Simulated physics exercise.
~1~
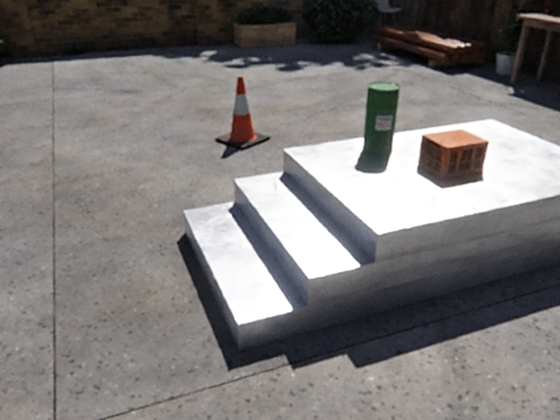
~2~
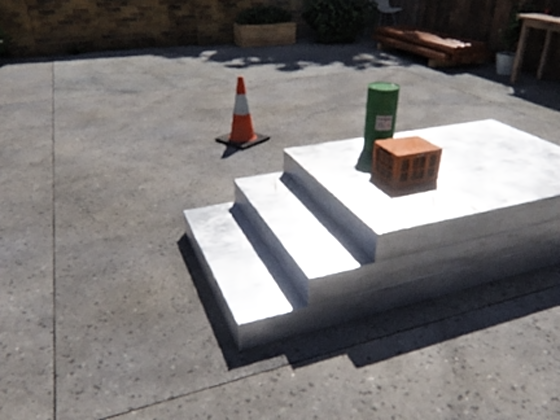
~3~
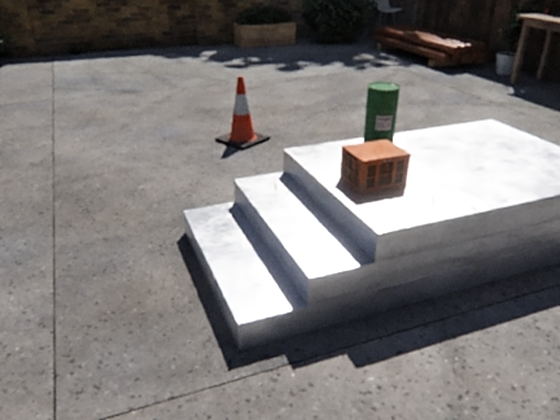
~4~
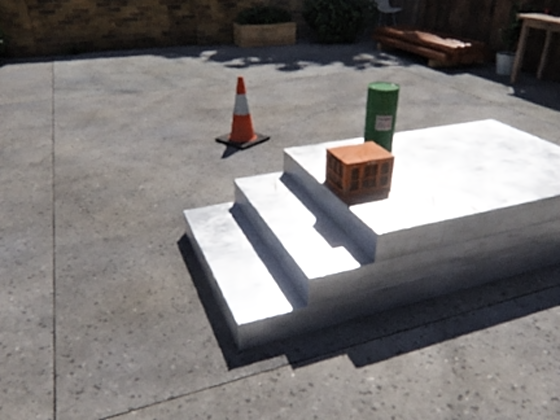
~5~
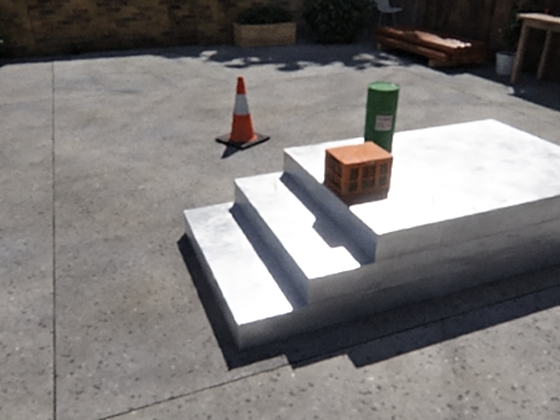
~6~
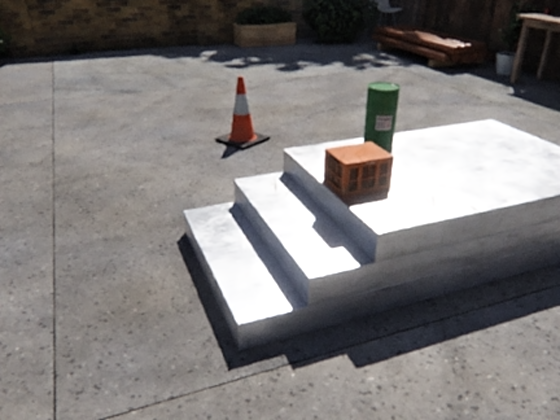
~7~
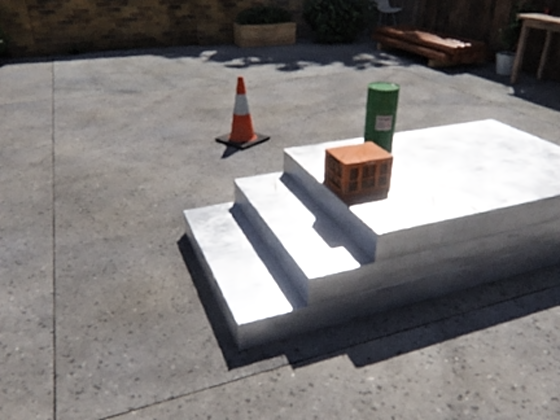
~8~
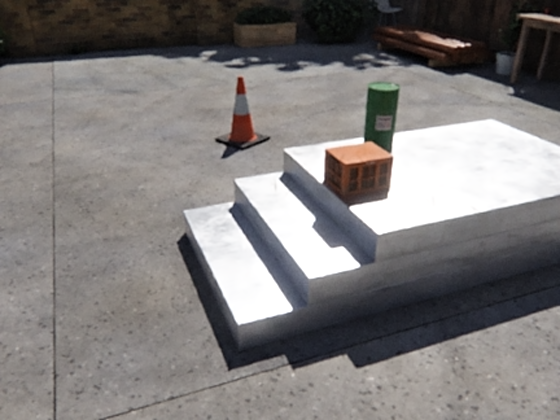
An orange crate slid left across the top of a pale landing, passing in front of a green canister that stayed put, then slowed and stopped near the edge above the steps, where it remained without going down.
